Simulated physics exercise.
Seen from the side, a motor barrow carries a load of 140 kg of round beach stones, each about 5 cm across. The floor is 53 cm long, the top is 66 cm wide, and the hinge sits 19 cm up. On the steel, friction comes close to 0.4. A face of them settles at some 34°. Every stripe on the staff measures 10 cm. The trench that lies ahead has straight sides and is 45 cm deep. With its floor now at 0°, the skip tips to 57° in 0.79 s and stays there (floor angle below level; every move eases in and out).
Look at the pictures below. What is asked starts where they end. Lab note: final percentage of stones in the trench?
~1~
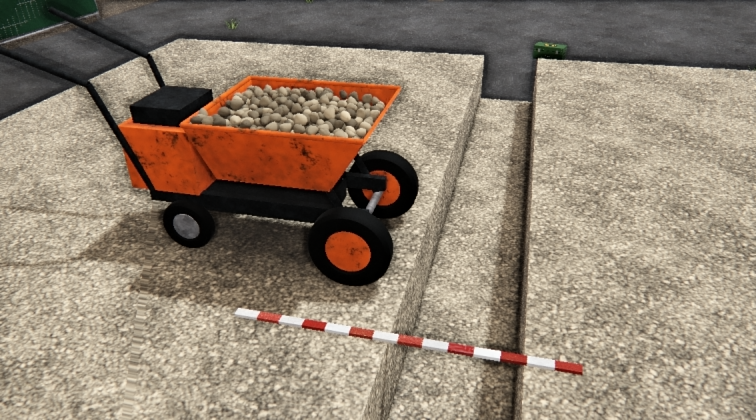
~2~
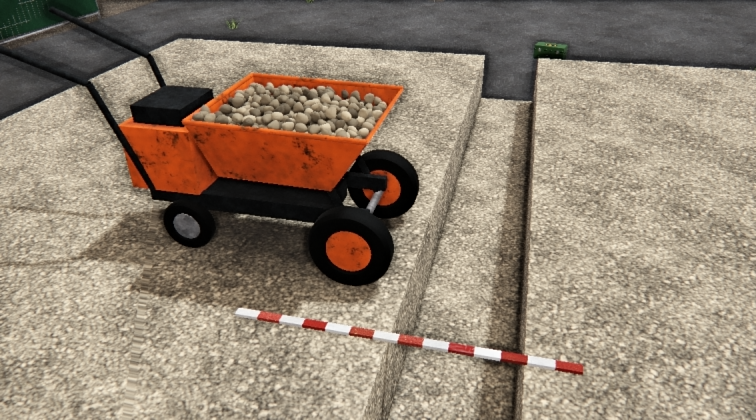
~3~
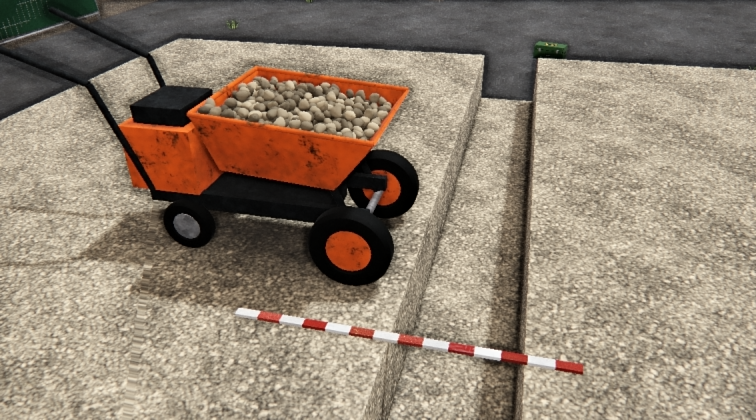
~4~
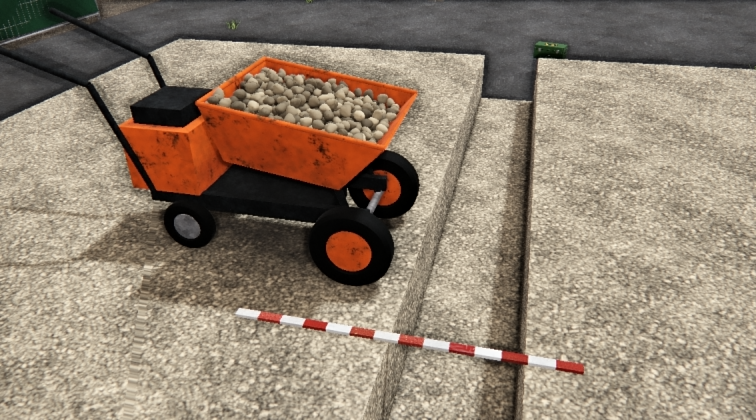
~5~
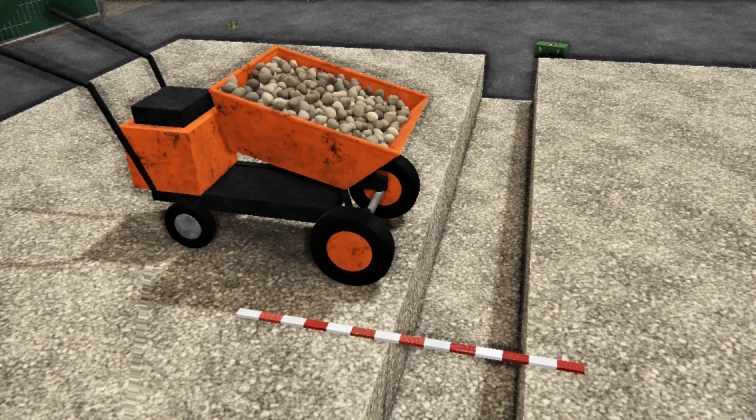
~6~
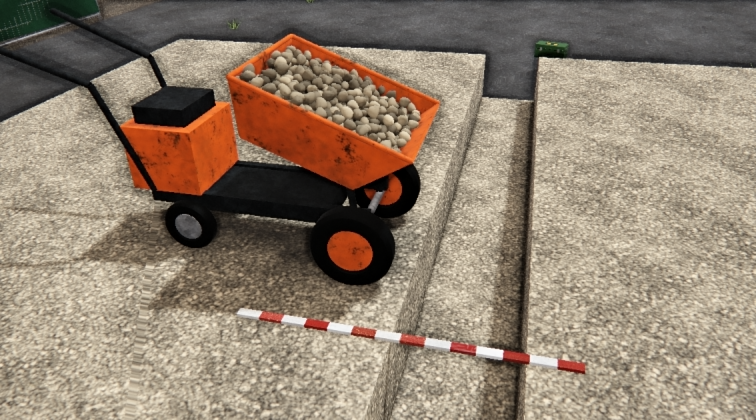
Approx. 41 %.
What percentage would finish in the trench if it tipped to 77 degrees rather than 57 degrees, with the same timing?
Roughly 45%.
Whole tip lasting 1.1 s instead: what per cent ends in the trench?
With that timing, about 50 per cent.
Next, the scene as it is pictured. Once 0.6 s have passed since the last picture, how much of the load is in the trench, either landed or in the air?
20 per cent or so by then.
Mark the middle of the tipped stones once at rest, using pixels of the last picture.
Middle at around (514, 329), I'd say.
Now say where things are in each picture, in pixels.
The skip is at 0°, its lip at (364, 142); the top of the load is at (285, 99), in the first frame.
The skip is at 1°, its lip at (367, 143); the top of the load is at (265, 96), in the second frame.
The skip is at 4°, its lip at (374, 145); the top of the load is at (264, 90), in the third frame.
Lip at (384, 149), floor tilted 9°, highest stones at (263, 82), in the fourth frame.
Lip at (398, 154), floor tilted 15°, highest stones at (272, 69), in the fifth frame.
The skip is at 22°, its lip at (412, 162); the top of the load is at (285, 58), in the sixth frame.
Then, 0.3 s after the last picture the floor is at 48°, 100 % in the skip; the foremost stones are at (450, 165).
Then, 0.6 s after the last picture the floor is at 57°, 81 % in the skip, 18 % in the trench, 1 % past the trench; the foremost stones are at (538, 232).
Then, 0.9 s after the last picture the floor is at 57°, 45 % in the skip, 25 % in the trench, 30 % past the trench; the foremost stones are at (673, 281).
Then, 2.9 s after the last picture the floor is at 57°, 28 % in the skip, 41 % in the trench, 30 % past the trench; the foremost stones are past the picture's edge.
